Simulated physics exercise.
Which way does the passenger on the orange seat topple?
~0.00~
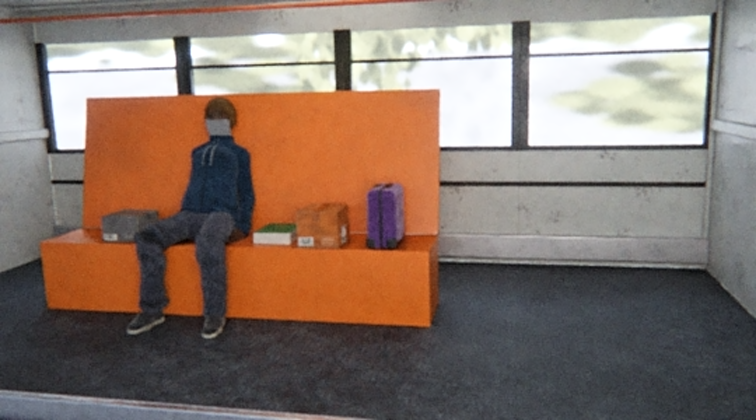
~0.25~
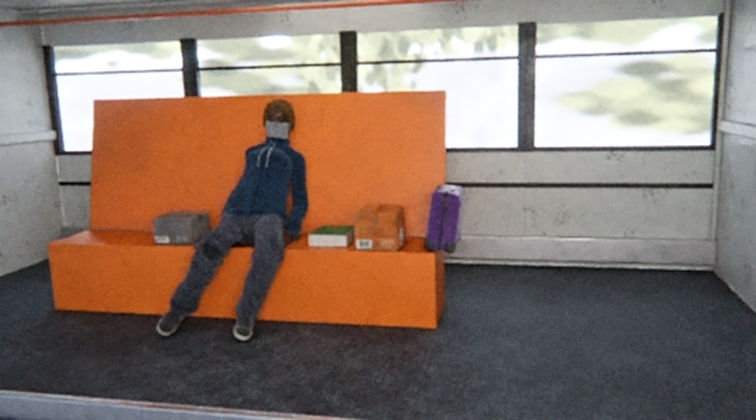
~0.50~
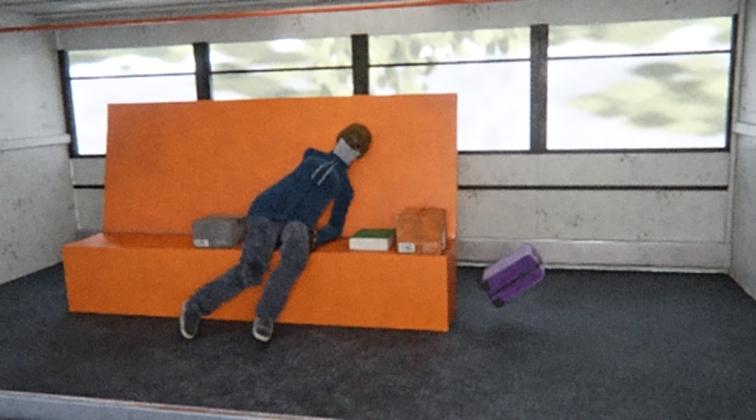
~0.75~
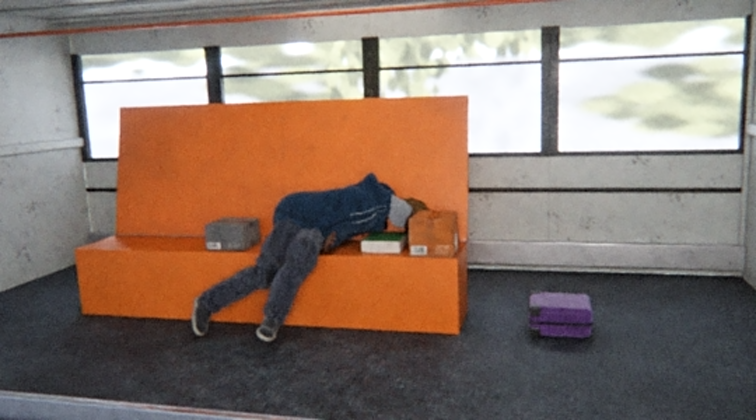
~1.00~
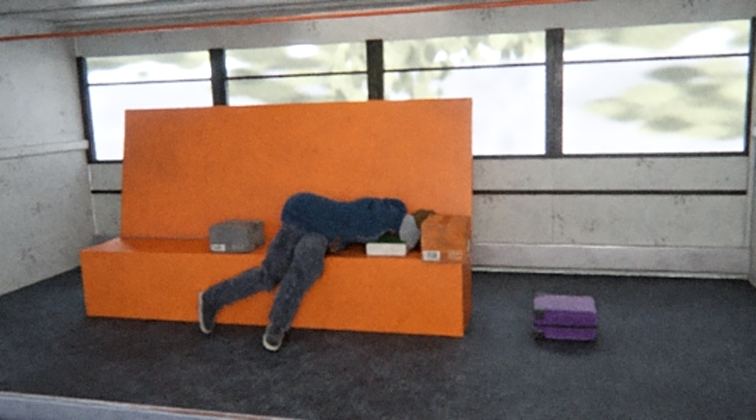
The passenger topples to the right, ending bent over sideways with the head beside the orange piece of luggage.
